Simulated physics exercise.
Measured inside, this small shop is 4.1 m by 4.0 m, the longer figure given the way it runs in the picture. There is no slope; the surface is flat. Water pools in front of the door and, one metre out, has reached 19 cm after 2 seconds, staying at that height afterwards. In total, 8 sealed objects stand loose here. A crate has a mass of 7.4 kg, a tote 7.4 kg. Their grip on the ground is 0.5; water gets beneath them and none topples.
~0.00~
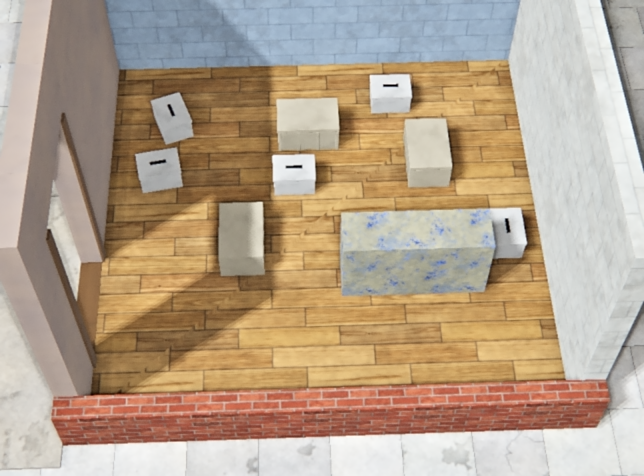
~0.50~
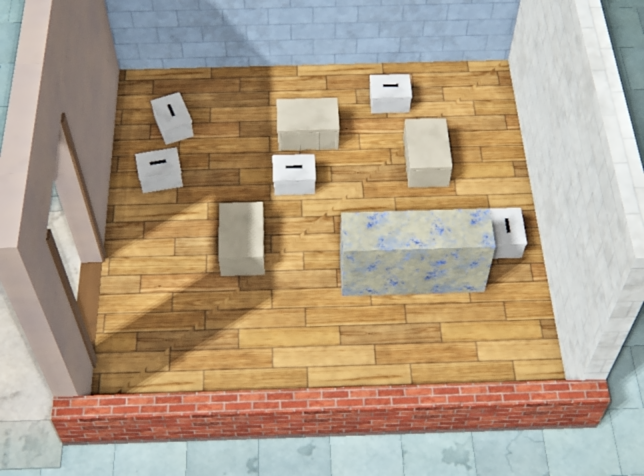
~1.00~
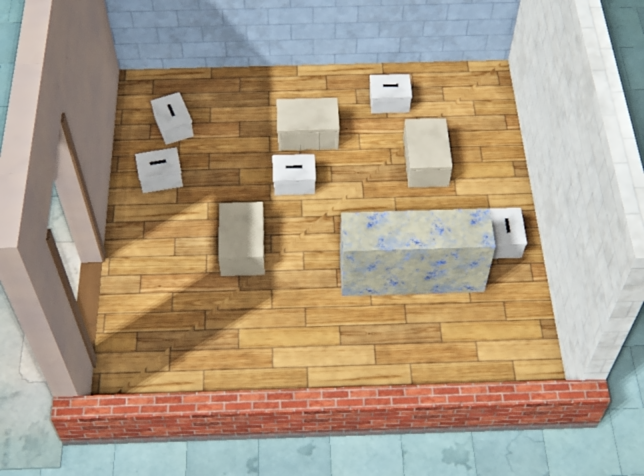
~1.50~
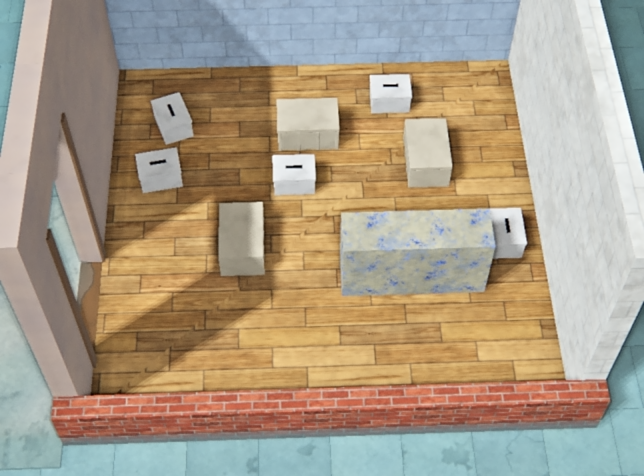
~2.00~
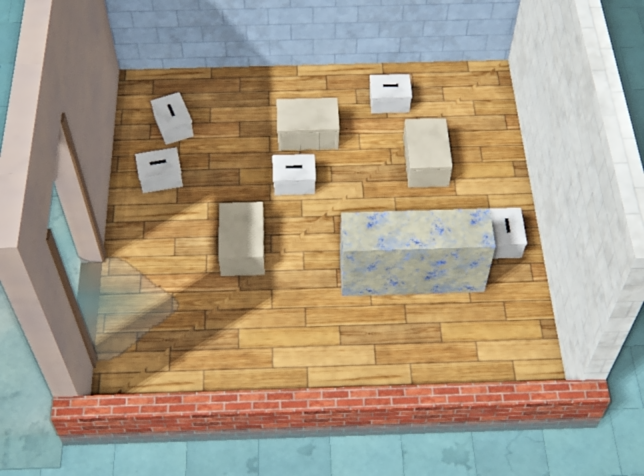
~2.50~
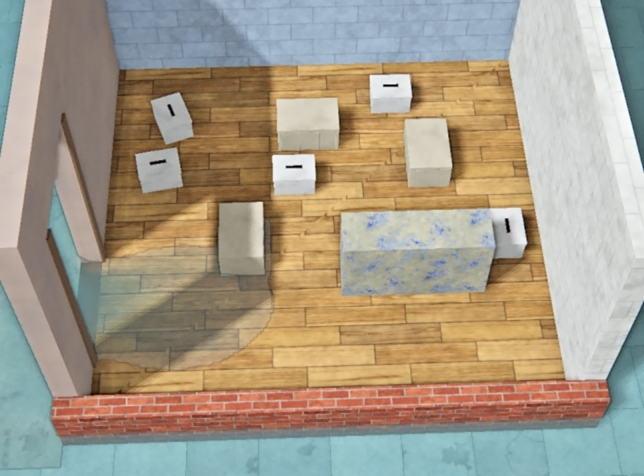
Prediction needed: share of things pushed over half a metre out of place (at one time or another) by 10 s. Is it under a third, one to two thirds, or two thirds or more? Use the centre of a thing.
One to two thirds.
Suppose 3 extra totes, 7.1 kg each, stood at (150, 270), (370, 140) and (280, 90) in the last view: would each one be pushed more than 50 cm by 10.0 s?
Note, in order of listing: Crosses the threshold, stays below the threshold, stays below the threshold.
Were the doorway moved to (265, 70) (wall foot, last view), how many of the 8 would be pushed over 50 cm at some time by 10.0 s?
The count would be 4.
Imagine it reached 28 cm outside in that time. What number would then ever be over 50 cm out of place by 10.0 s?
8.
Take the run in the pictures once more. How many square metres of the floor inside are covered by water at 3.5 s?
6.0 m2.
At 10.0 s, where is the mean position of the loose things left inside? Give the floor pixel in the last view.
They average out to somewhere around (313, 121).
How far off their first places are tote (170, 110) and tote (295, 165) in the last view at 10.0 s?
Respectively 0 and 30 cm.
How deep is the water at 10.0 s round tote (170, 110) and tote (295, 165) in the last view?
I'd estimate 2 cm for the first and 6 cm for the second.
After 3.5 s 1 of 8 are over 50 cm from their spots; 0 afloat.
After 4.5 s 1 of 8 are over 50 cm from their spots; 0 afloat.
After 7.0 s 3 of 8 are over 50 cm from their spots; 3 afloat.
After 10.0 s 4 of 8 are over 50 cm from their spots, and 4 have been at some point; 5 afloat.
